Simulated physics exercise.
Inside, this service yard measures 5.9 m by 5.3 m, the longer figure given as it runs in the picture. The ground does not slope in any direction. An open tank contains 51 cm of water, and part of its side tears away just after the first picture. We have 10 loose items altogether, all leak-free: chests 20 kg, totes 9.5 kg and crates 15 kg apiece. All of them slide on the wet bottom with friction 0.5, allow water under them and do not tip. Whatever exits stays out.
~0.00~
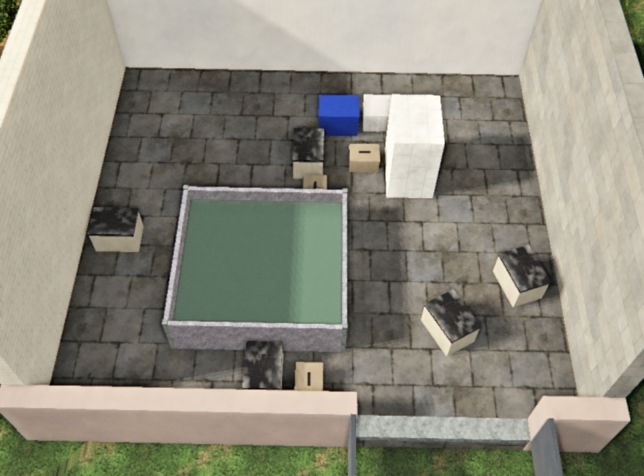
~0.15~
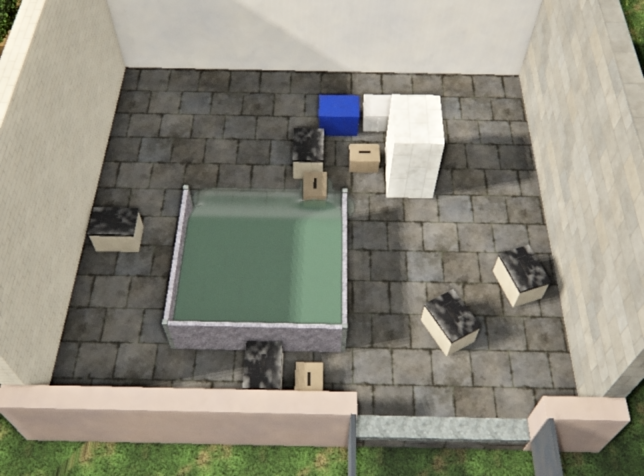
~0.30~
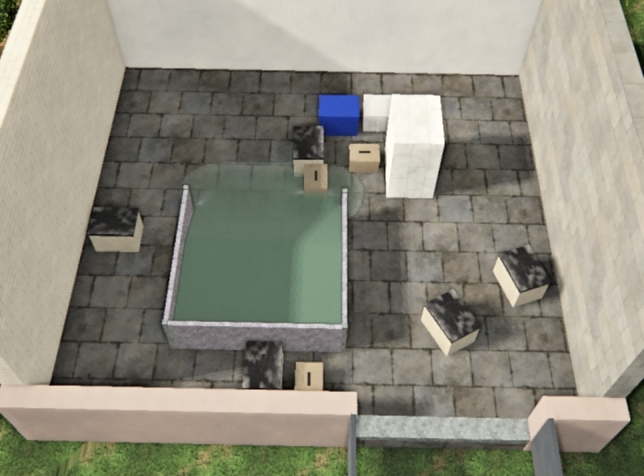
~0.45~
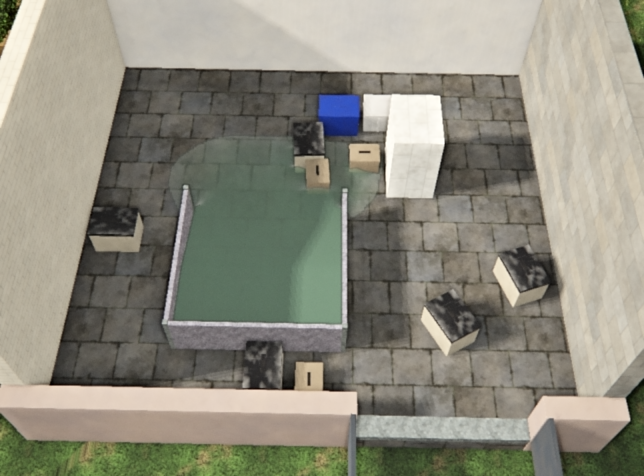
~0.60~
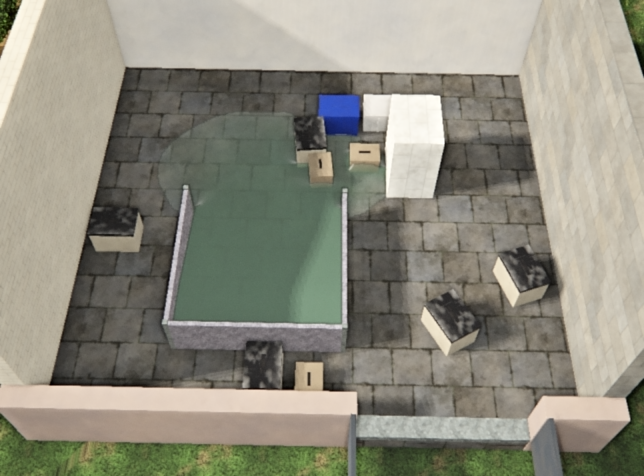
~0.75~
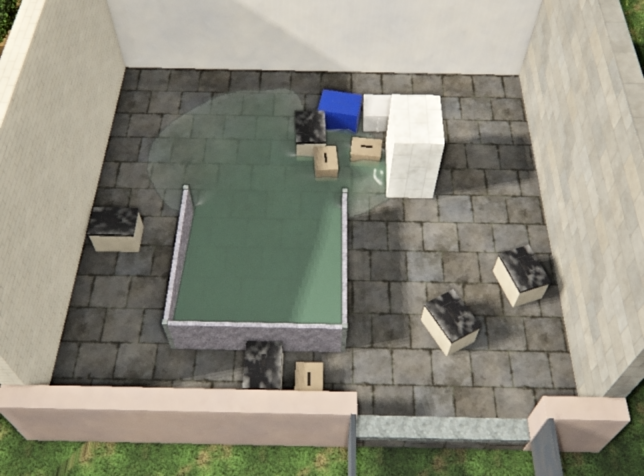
Water spreads from the tank's open far side across the paving, nudging a few boxes.
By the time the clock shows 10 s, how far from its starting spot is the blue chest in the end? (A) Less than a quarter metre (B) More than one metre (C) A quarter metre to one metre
The answer is B.
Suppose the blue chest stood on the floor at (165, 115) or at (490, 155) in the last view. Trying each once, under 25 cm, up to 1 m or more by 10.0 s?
In turn: It gets carried off; it travels far.
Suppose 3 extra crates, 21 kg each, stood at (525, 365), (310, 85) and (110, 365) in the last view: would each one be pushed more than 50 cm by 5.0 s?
Answers, first to last: Not exceeding, exceeding, not exceeding.
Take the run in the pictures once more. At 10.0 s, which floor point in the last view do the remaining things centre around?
Mean position: Approximately (439, 306).
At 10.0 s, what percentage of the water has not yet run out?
About 96 in a hundred parts of the water.
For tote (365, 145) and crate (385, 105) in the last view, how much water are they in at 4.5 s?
About 10 and 14 cm.
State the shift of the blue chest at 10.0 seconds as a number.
Around 250 cm from where it started.
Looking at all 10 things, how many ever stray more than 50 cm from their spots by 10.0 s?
It adds up to 9.
After 2.0 s the blue chest is near (366, 61), 0.9 m from its start, afloat; 0 of 10 are out; 4 afloat.
After 4.5 s the blue chest is near (508, 143), 2.3 m from its start, afloat; 0 of 10 are out; 4 afloat.
After 7.0 s the blue chest is near (497, 222), 2.7 m from its start, aground; 0 of 10 are out; 2 afloat.
After 10.0 s the blue chest is near (497, 222), 2.7 m from its start, aground; 0 of 10 are out; 0 afloat.
